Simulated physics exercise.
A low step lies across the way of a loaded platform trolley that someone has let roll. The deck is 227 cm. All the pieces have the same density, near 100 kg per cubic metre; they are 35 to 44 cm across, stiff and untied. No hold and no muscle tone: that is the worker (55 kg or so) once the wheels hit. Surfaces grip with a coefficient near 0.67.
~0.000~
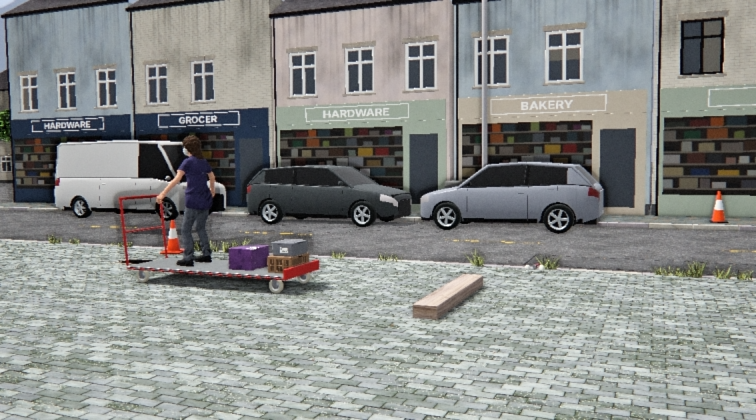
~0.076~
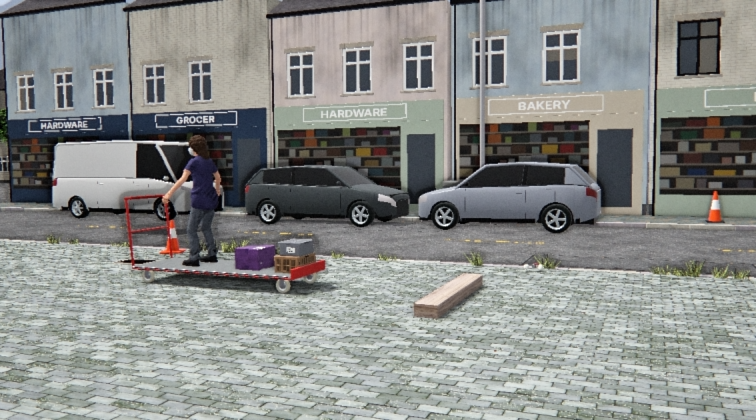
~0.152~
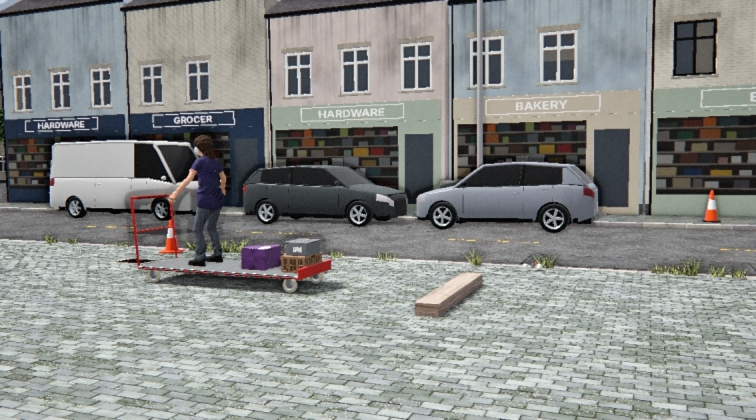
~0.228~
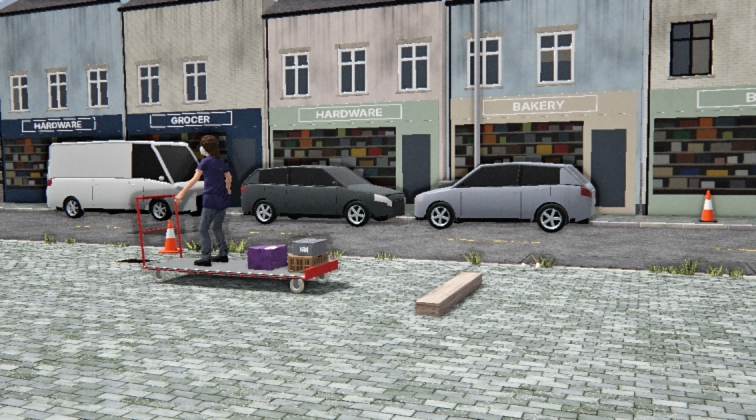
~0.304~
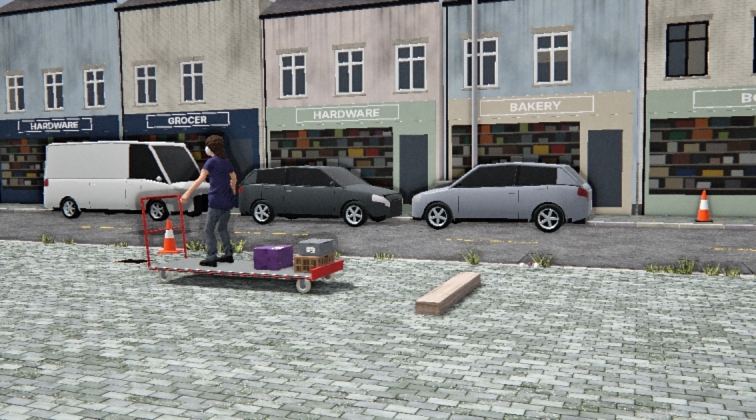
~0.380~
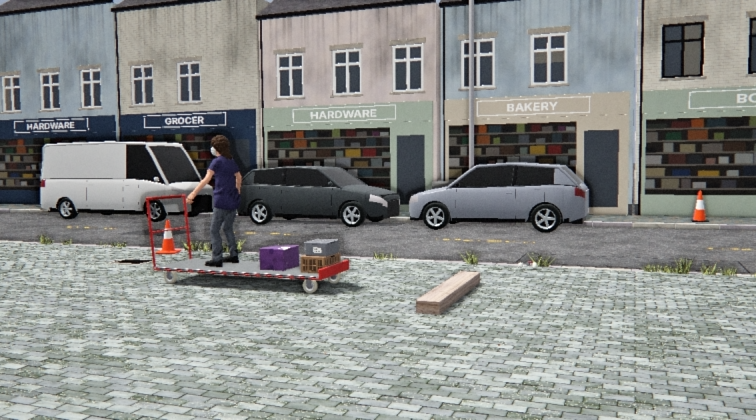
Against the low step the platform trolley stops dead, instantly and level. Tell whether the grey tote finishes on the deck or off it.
On it.
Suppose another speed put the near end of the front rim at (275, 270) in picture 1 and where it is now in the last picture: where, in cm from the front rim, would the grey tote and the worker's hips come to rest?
Grey 10 past, hips 90 behind.
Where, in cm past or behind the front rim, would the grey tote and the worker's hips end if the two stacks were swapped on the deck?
In that case the grey one ends 50 cm behind the front rim and the hips 90 cm behind it.
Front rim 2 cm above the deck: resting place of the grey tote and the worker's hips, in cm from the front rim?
Rest positions from the front rim: Grey 40 cm past; hips 90 cm behind.
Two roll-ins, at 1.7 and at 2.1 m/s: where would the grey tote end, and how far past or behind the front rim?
Try 1: 50 cm past rim; try 2: 70 cm past rim.
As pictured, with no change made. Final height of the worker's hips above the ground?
About 35 cm.
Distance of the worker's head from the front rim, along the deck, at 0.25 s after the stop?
At that moment it sits around 130 cm behind the rim.
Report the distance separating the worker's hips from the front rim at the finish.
Some 90 cm behind it.
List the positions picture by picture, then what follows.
Grey tote (290, 248), purple parcel (249, 257), rim corner (284, 277); 0 cm covered, 178 to go, in the first picture.
Grey tote (297, 248), purple parcel (256, 257), rim corner (292, 277); 8 cm covered, 170 to go, in the second picture.
Grey tote (303, 247), purple parcel (262, 257), rim corner (299, 276); 17 cm covered, 161 to go, in the third picture.
Grey tote (310, 247), purple parcel (268, 257), rim corner (306, 276); 25 cm covered, 153 to go, in the fourth picture.
Grey tote (316, 248), purple parcel (274, 257), rim corner (313, 277); 33 cm covered, 145 to go, in the fifth picture.
Grey tote (322, 248), purple parcel (280, 257), rim corner (320, 277); 42 cm covered, 136 to go. Speed about 1.1 m/s, in the sixth picture.
The wheels strike at 1.63 s.
After 2.18 s the grey tote is 8 cm behind the rim, tilted 0°, near (441, 253) in the last picture's view.
After 2.63 s the grey tote is 3 cm behind the rim, tilted 30°, near (446, 251) in the last picture's view.
At rest, 5.6 s, nothing is past the rim; behind it, purple parcel, brown crate, grey tote and the worker's hips.
